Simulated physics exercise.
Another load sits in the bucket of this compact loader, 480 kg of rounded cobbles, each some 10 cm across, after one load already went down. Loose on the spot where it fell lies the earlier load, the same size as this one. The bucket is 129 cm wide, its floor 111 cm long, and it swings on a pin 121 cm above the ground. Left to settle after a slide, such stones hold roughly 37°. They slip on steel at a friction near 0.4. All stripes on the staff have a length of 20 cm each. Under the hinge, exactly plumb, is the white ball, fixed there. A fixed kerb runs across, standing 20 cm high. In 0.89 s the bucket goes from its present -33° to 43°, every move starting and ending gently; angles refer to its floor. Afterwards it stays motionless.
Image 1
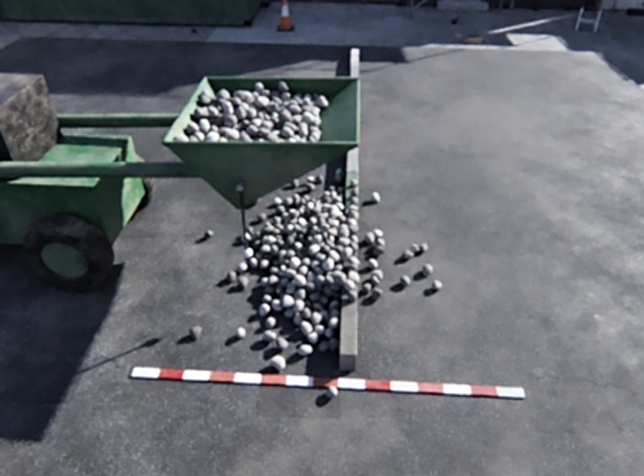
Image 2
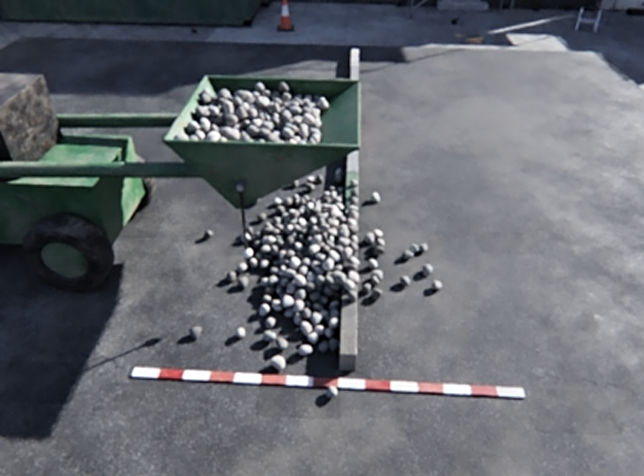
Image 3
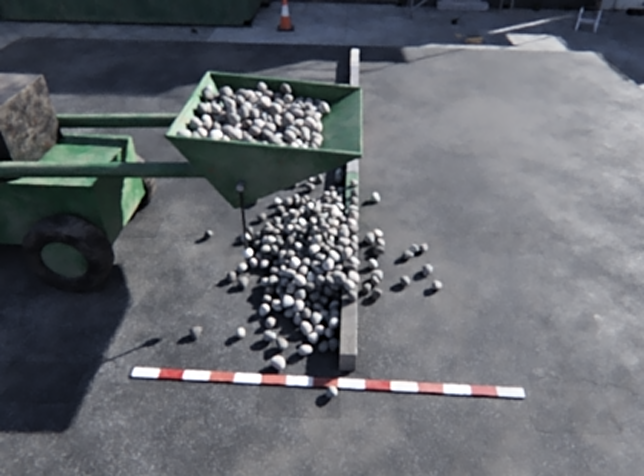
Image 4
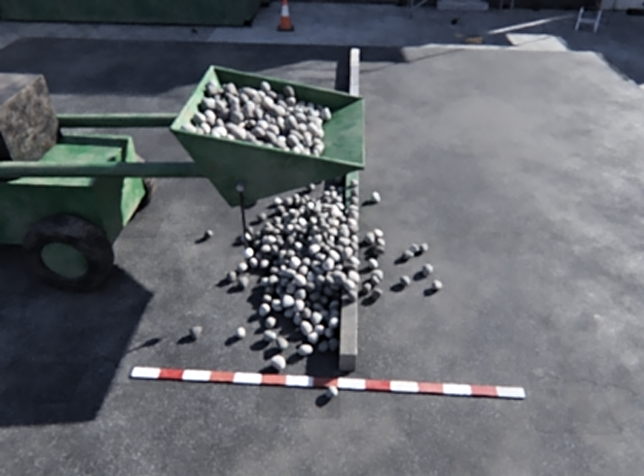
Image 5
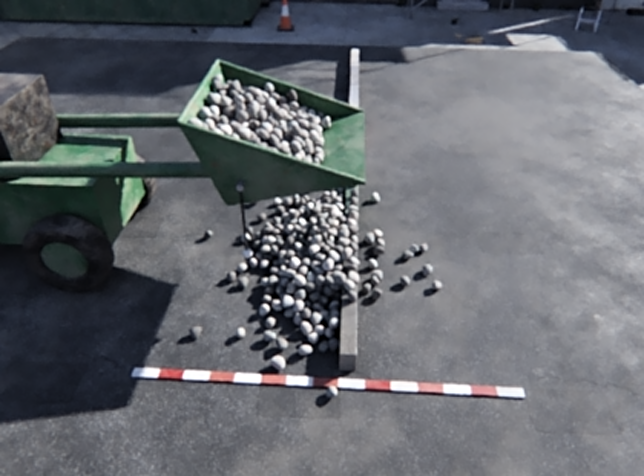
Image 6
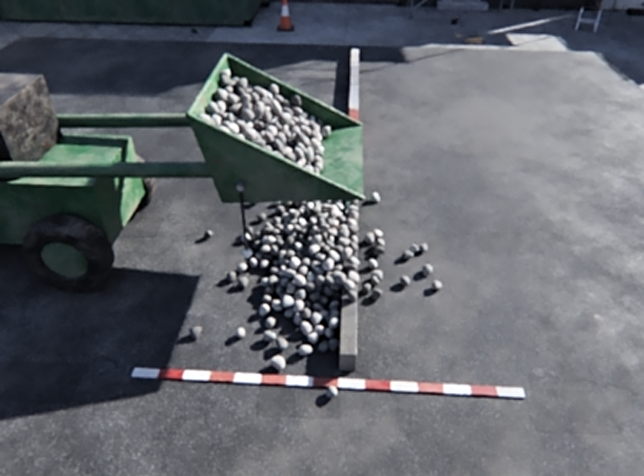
A green loader's bucket full of grey stones tilts down to the right above a stone pile.
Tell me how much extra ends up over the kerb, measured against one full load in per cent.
The extra comes to about 61 percent of a load.
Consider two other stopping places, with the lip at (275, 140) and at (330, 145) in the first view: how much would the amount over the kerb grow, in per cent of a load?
First place about 0 %, second about 35 %.
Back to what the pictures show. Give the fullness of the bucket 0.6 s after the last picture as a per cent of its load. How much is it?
I'd say about 80 per cent.
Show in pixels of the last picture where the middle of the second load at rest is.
They settle centred around (374, 248).
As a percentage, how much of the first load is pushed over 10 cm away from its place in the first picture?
About 10 %.
Then, 0.3 s after the last picture the floor is at 31°; in per cent of one load, 100 in the bucket, 96 on this side of the kerb, 4 over the kerb; the foremost stones are at (408, 260).
Then, 0.6 s after the last picture the floor is at 43°; in per cent of one load, 78 in the bucket, 118 on this side of the kerb, 4 over the kerb; the foremost stones are at (408, 260).
Then, 1.0 s after the last picture the floor is at 43°; in per cent of one load, 24 in the bucket, 137 on this side of the kerb, 39 over the kerb; the foremost stones are at (426, 262).
Then, 3.8 s after the last picture the floor is at 43°; in per cent of one load, 3 in the bucket, 131 on this side of the kerb, 65 over the kerb; the foremost stones are at (541, 274). Net gain over the kerb, 61.
